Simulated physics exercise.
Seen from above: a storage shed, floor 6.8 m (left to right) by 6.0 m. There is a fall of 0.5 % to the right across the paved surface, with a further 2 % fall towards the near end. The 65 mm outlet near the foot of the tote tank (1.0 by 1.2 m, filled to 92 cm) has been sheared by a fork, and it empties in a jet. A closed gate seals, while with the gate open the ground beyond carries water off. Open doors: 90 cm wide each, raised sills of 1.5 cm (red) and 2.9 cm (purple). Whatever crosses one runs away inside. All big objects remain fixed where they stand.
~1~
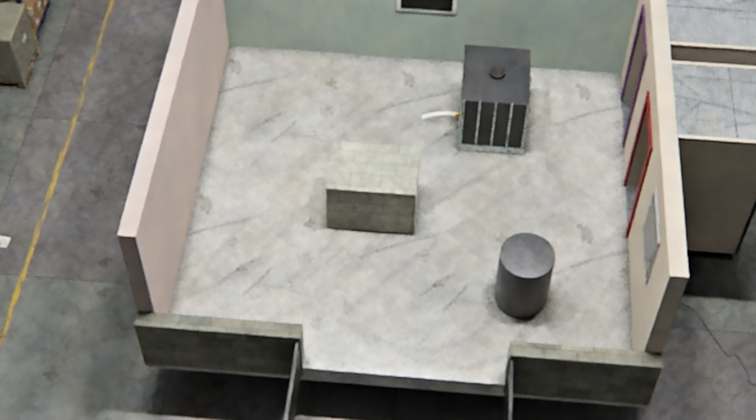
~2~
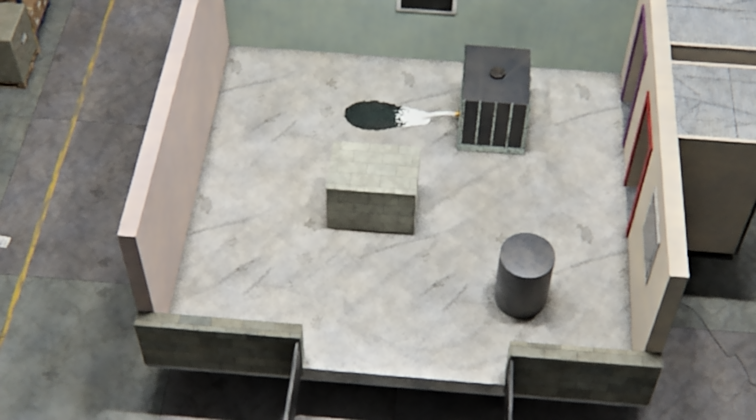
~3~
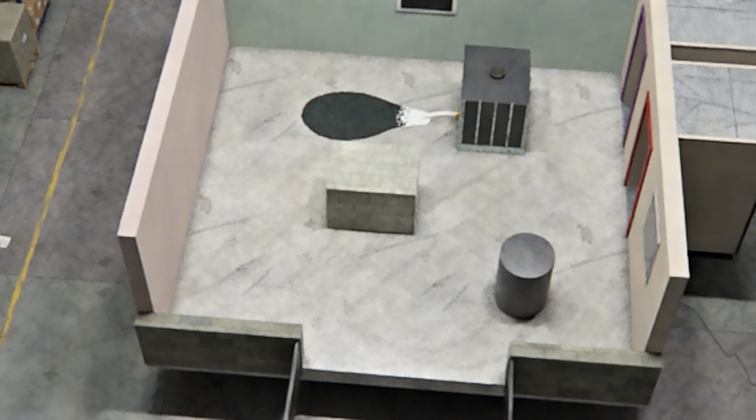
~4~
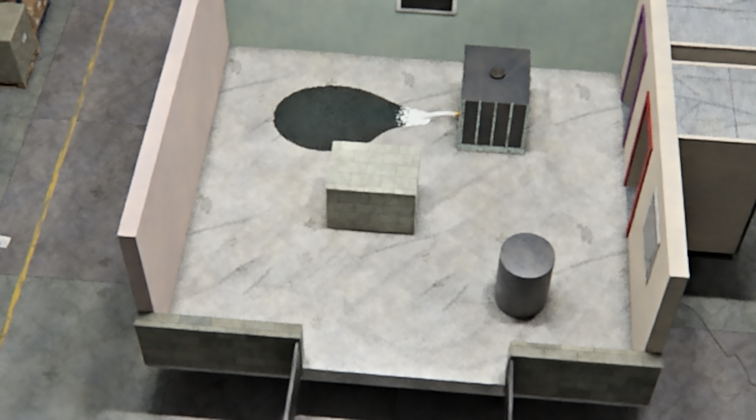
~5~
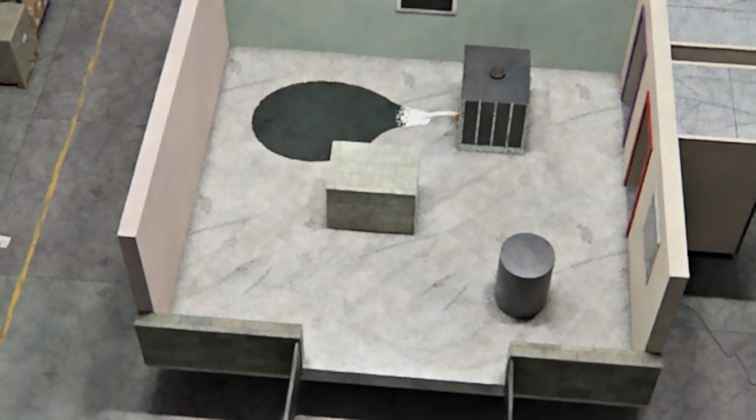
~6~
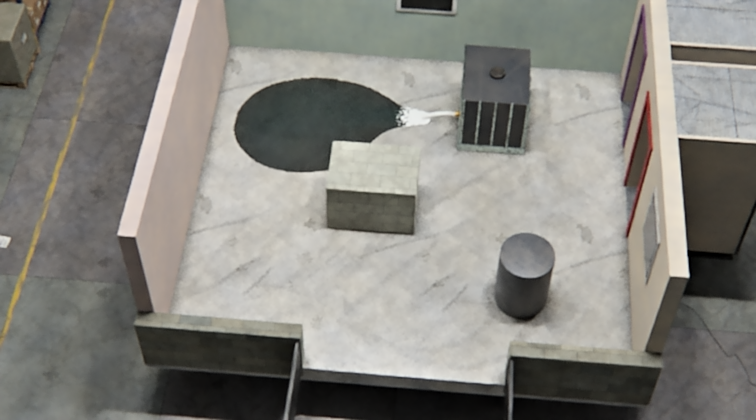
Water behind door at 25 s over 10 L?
Red door: Not over. Purple door: Not over.
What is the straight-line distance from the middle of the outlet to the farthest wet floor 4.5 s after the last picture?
5.0 m.
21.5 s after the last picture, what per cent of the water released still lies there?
Around 78 out of every hundred.
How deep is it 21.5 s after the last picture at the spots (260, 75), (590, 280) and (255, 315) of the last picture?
Roughly 0.0 cm at the first, 0.0 cm at the second, 2.5 cm at the third.
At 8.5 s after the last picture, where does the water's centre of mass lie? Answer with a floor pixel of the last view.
The water's centre sits near (275, 185).
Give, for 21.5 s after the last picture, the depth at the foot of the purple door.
It comes to some 0.0 cm deep at that spot.
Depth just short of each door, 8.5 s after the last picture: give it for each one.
Reading (cm) - red: 0.0; purple: 0.0.
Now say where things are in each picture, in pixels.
The jet has just started at (444, 114); the ground is still dry, in the first picture.
From the spout at (444, 114) the water has spread over 0.6 m2; its tip is at (347, 118), and it is 1.1 cm deep on average, in the second picture.
From the spout at (444, 114) the water has spread over 1.4 m2; its tip is at (304, 117), and it is 0.9 cm deep on average, in the third picture.
The jet leaves at (444, 114); the sheet reaches (276, 115), 3.1 m away, and wets 2.1 m2, in the fourth picture.
The jet leaves at (444, 114); the sheet reaches (255, 130), 3.5 m away, and wets 2.9 m2, in the fifth picture.
From the spout at (444, 114) the water has spread over 3.7 m2; its tip is at (236, 131), and it is 0.9 cm deep on average, in the sixth picture.
Then, 1.5 s after the last picture water covers 15 % of the floor and is deepest (2 cm) near (419, 118); red door not reached, purple door not reached.
Then, 4.5 s after the last picture water covers 20 % of the floor and is deepest (2 cm) near (419, 118); red door not reached, purple door not reached.
Then, 8.5 s after the last picture water covers 30 % of the floor and is deepest (3 cm) near (419, 118); red door not reached, purple door not reached.
Then, 12.5 s after the last picture water covers 35 % of the floor and is deepest (3 cm) near (200, 344); red door not reached, purple door not reached.
Then, 21.5 s after the last picture water covers 40 % of the floor and is deepest (3 cm) near (212, 345); red door not reached, purple door not reached.
